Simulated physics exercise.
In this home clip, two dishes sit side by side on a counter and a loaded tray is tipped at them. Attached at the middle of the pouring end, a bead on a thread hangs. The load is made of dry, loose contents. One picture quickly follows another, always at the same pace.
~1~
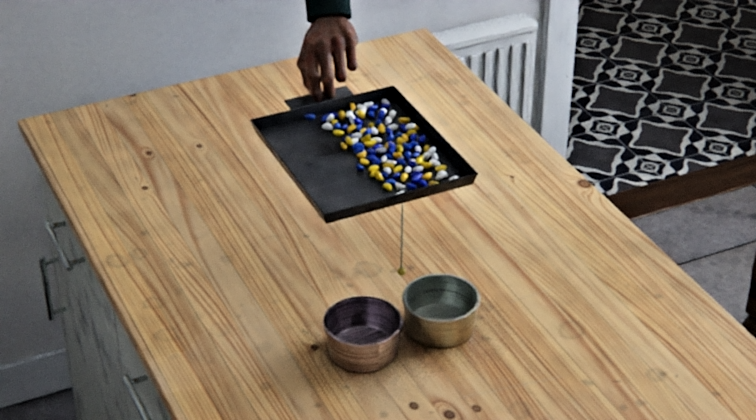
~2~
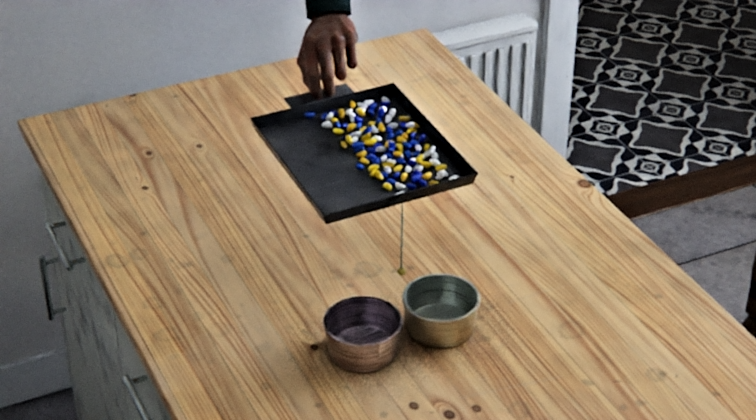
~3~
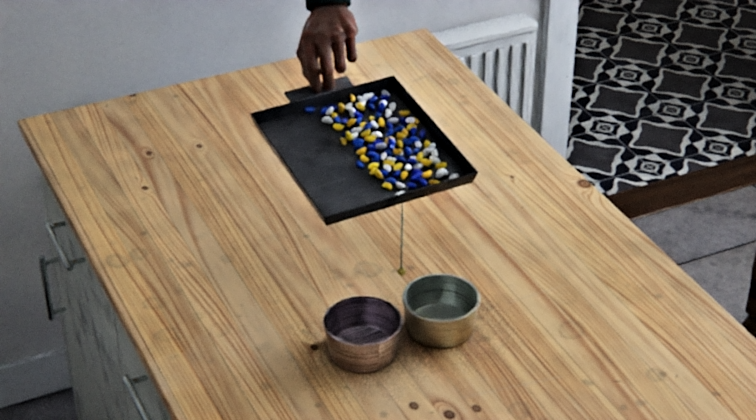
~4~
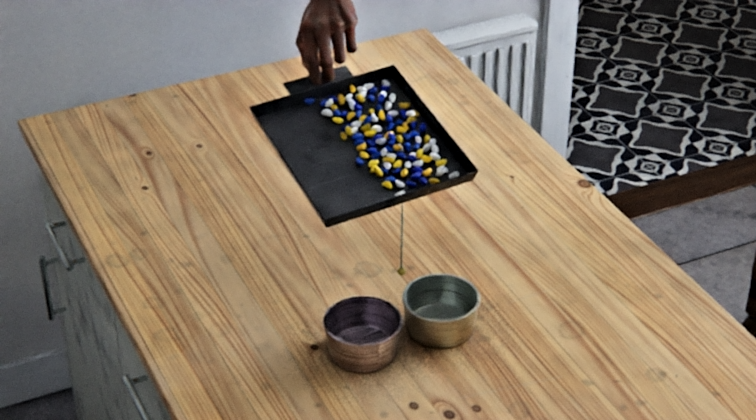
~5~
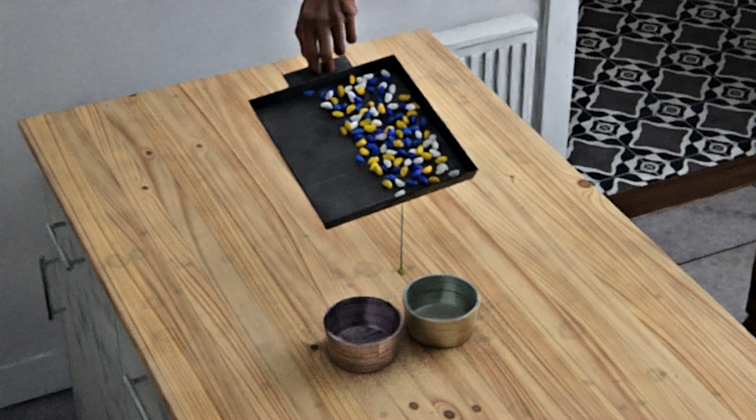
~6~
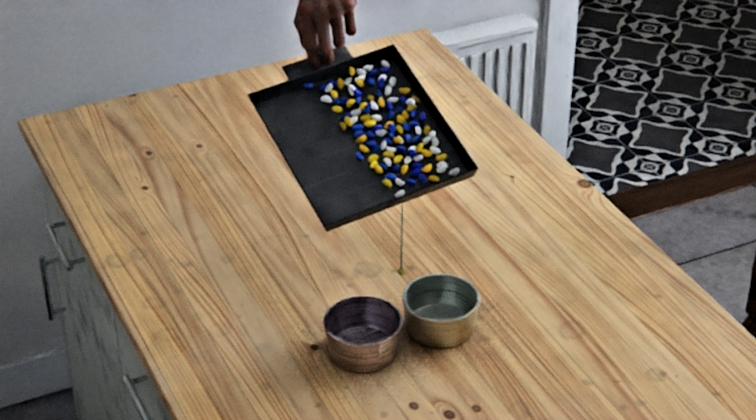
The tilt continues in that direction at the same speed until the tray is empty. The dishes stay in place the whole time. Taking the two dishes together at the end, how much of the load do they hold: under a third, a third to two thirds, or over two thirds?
A third to two thirds lost.
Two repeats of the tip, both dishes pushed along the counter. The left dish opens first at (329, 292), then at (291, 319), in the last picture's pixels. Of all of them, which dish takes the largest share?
Well, the first time it's the one placed on the left, and the second time it's the one placed on the right.
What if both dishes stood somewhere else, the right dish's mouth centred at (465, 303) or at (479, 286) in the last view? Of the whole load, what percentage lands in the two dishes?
First try: Roughly 20 per cent; second try: Roughly 20 per cent.
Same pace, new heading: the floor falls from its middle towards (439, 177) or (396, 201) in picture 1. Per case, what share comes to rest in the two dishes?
Case one near 0 %; case two near 70 %.
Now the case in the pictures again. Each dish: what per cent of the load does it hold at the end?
Left dish about 30 per cent, right dish about 10 per cent.
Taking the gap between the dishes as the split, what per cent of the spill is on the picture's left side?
Share on the left: Near 80 %.
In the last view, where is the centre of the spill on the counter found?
Approximately (340, 326).
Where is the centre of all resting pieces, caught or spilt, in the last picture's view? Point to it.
I'd mark it at roughly (362, 339).
Just after the last frame, tray tipped steeply; almost all on the tray; just a few in the air.
A moment on, tray tipped right over; the larger part on the tray; about a tenth in the left dish; about a tenth outside both; just a few in the air.
Further on, tray tipped past a quarter turn; roughly a third in the left dish; about a tenth in the right dish; roughly half outside both.
When it is over, tray tipped past a quarter turn; roughly a third in the left dish; about a tenth in the right dish; roughly half outside both.
